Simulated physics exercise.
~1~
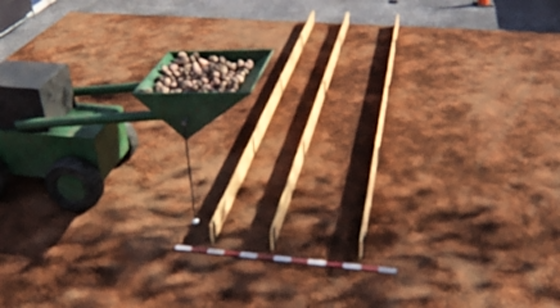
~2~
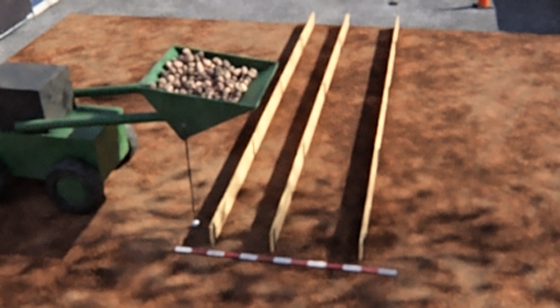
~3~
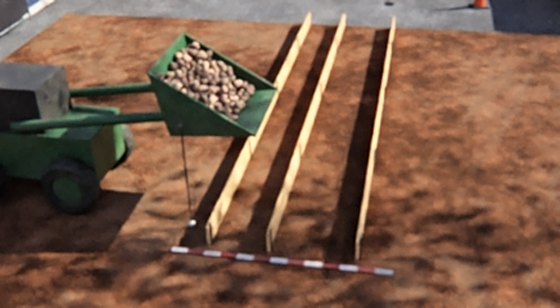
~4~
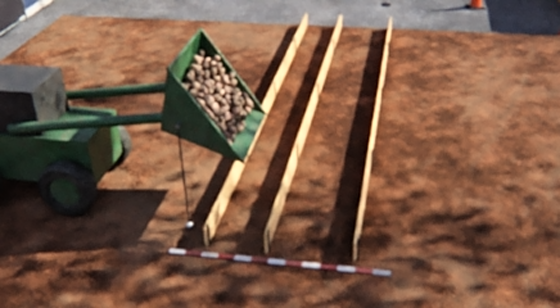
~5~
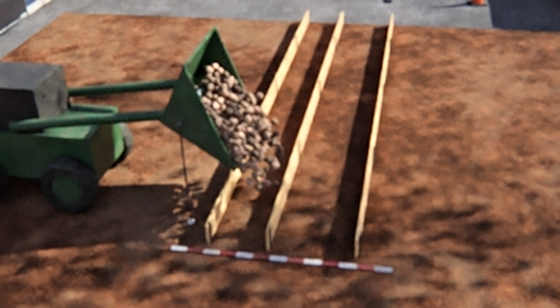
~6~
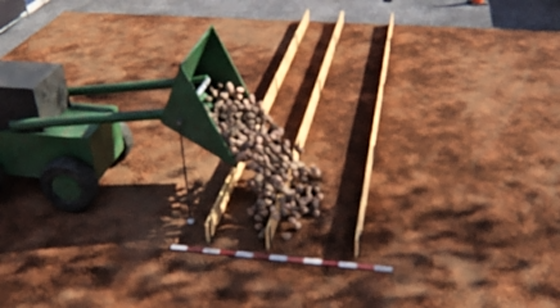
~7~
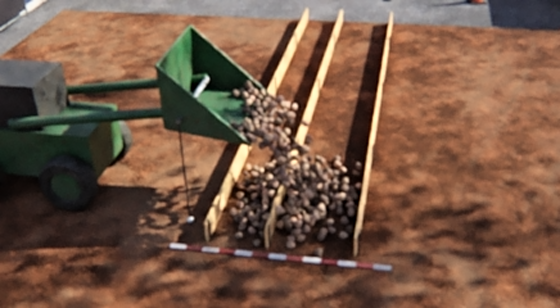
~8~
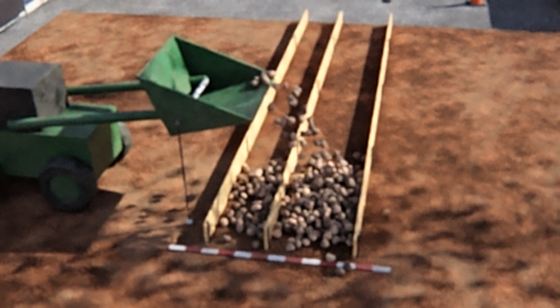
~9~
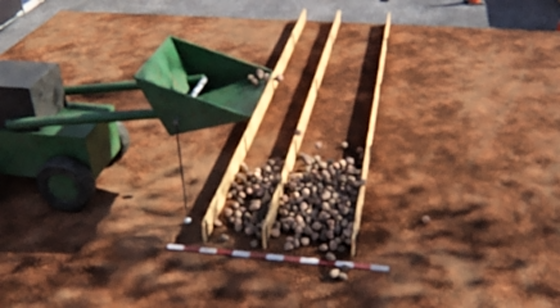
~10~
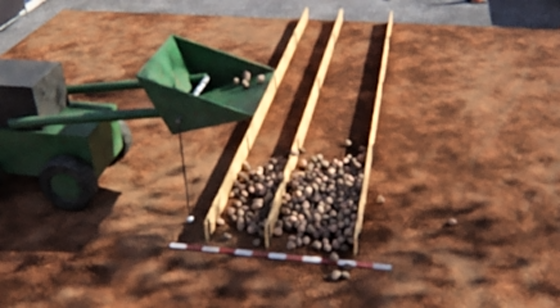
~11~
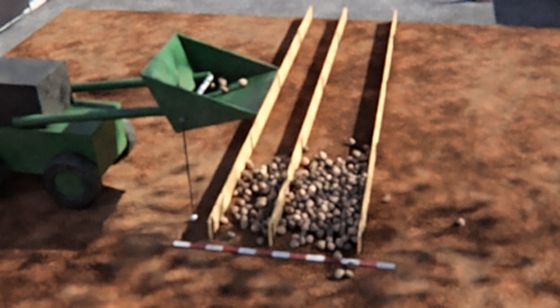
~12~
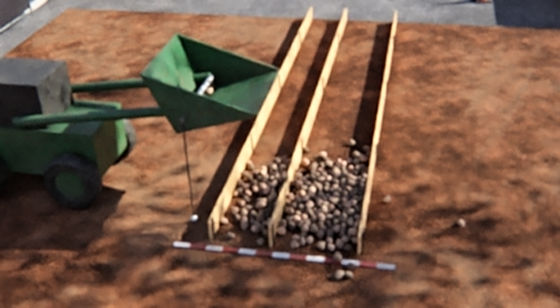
In the video, a green loader tips its bucket, pouring brownish stones between three upright boards on reddish ground, then tilts the bucket back up. Most of the stones end up heaped between the boards, more in the right bay, with a few strays outside.
